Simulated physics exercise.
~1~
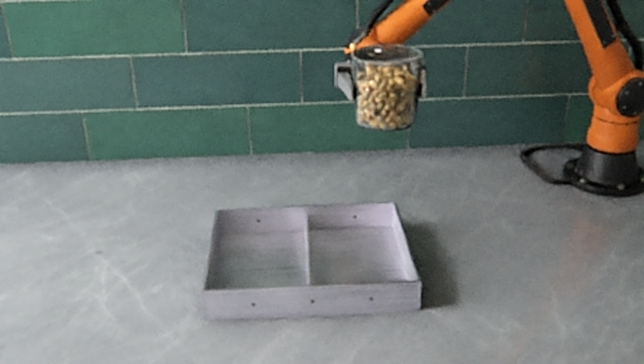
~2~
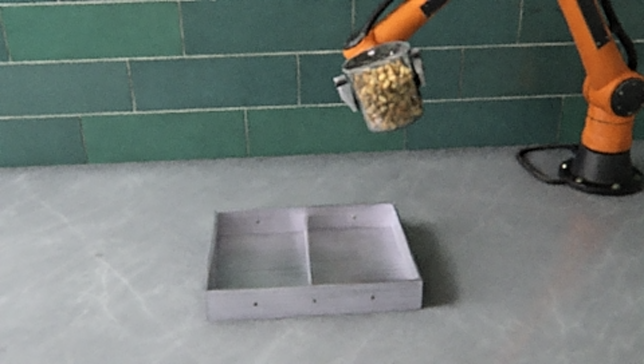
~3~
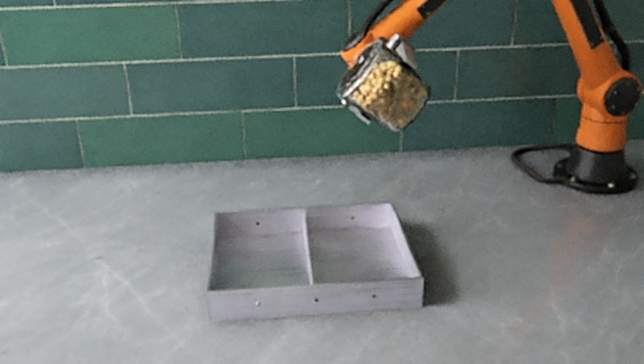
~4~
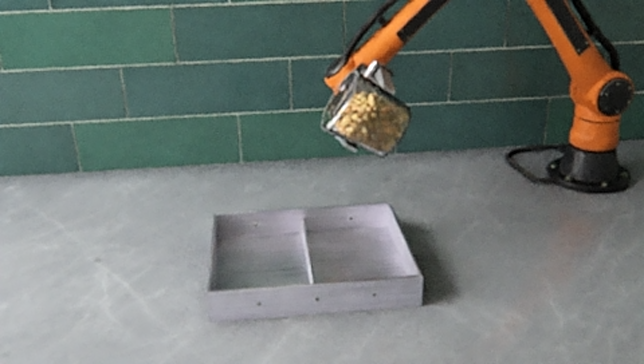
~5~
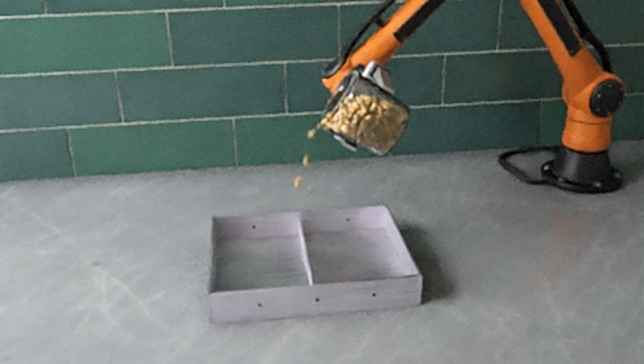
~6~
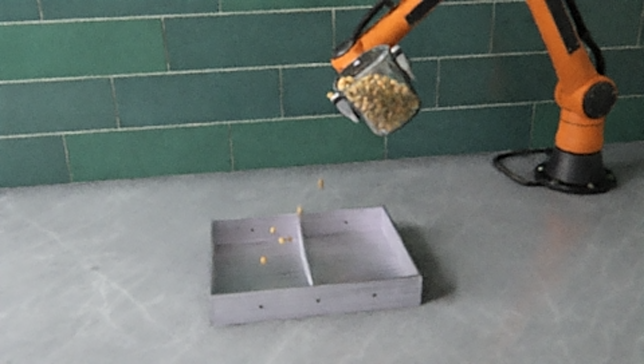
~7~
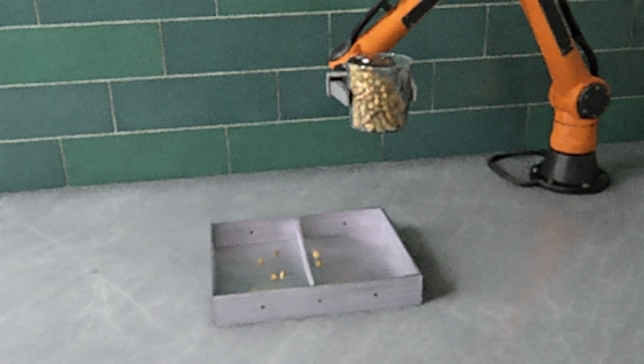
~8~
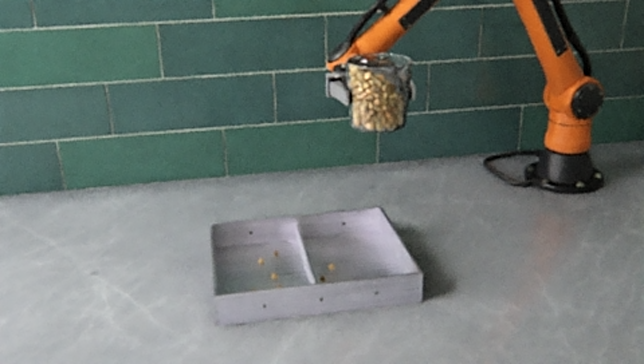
On a grey tabletop in front of a green tiled wall, seen from slightly above, an orange robot arm at the right holds a clear tumbler nearly full of pale dried chickpeas. Below it sits a shallow, pale lilac tray split in two by a cross wall. The arm tips the tumbler to the left and lowers it a little. A few chickpeas spill from its mouth and drop into the tray as the arm swings the tumbler back upright. At the end, a handful lie scattered on both sides of the divider, while most remain in the raised tumbler.
